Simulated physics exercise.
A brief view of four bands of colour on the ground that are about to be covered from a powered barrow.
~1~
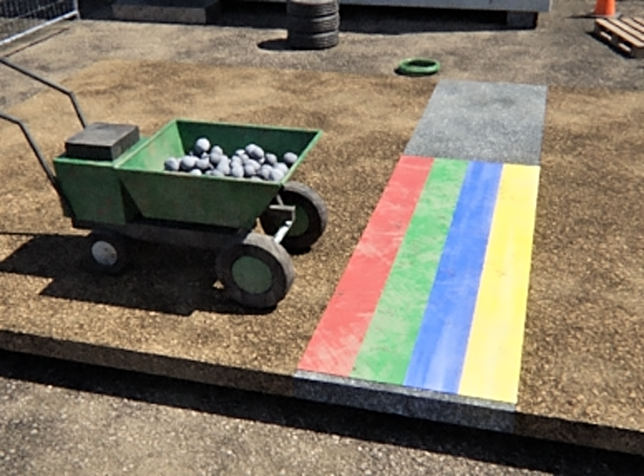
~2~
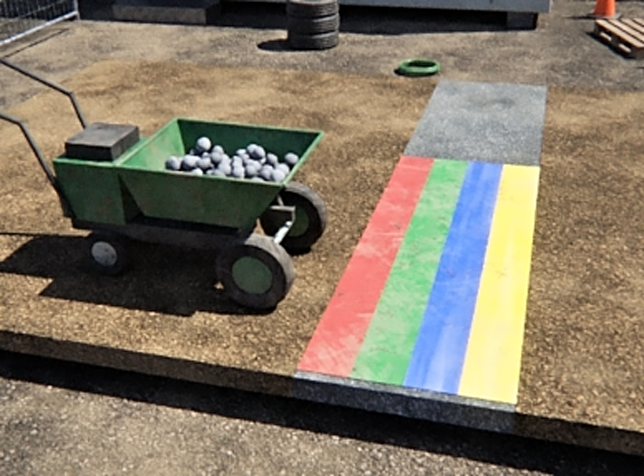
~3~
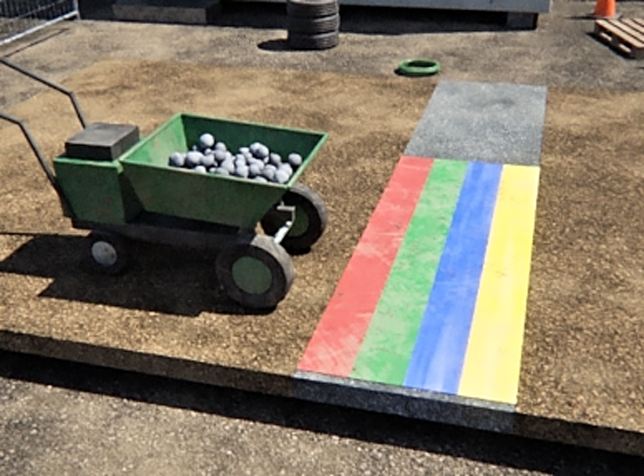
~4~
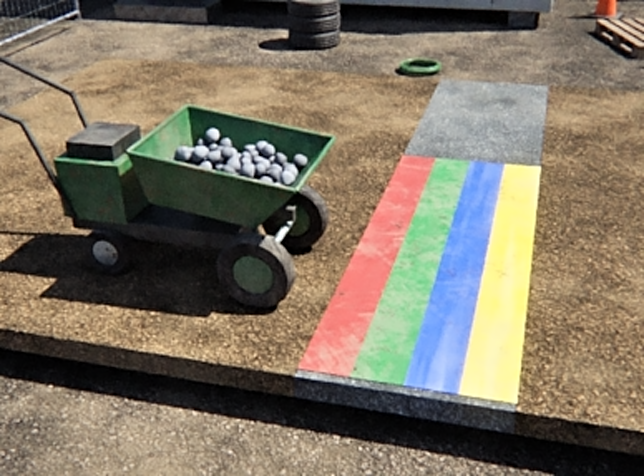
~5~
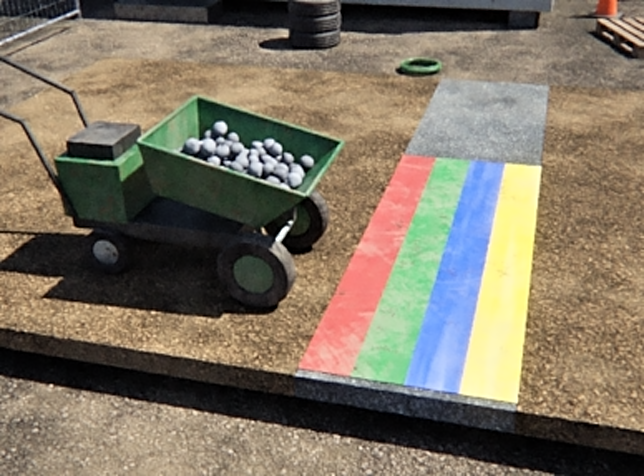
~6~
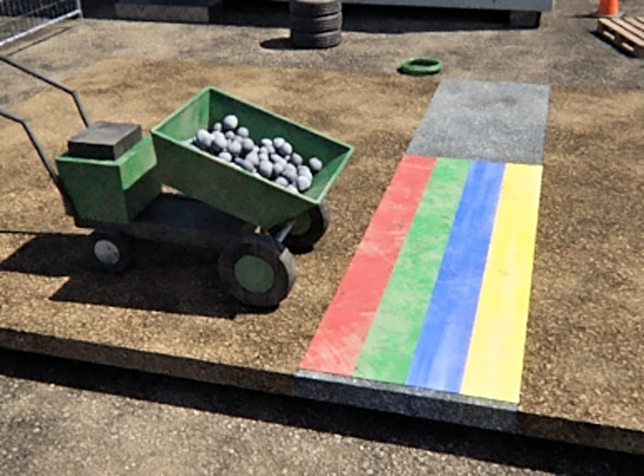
A green barrow's skip of grey cobbles gradually tilts right, toward four coloured strips.
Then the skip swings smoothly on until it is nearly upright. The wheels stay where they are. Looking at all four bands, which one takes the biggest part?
That would be the green band.
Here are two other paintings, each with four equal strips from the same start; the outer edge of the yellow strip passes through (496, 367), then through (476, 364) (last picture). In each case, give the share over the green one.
In order, 40 % and 30 %.
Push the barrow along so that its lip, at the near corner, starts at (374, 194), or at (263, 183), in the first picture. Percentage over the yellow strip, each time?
In order: 40 % and 10 %.
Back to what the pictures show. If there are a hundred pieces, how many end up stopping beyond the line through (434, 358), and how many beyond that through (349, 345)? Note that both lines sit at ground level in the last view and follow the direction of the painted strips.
Respectively 30 and 90 %.
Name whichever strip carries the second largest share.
Second: That blue strip.
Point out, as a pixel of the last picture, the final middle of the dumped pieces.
About (422, 288).
Shortly afterwards, skip tipped steeply; the whole lot in the skip.
Next, skip tipped steeply; the bulk in the skip; only a few over the red strip; near a quarter over the green strip; only a few over the blue strip.
Some moments later, skip tipped right over; a little in the skip; a little over the red strip; near a third over the green strip; near a quarter over the blue strip; a little over the yellow strip; only a few off the paint.
In the end, skip tipped right over; near a quarter over the red strip; near a third over the green strip; near a quarter over the blue strip; a little over the yellow strip; a little off the paint.
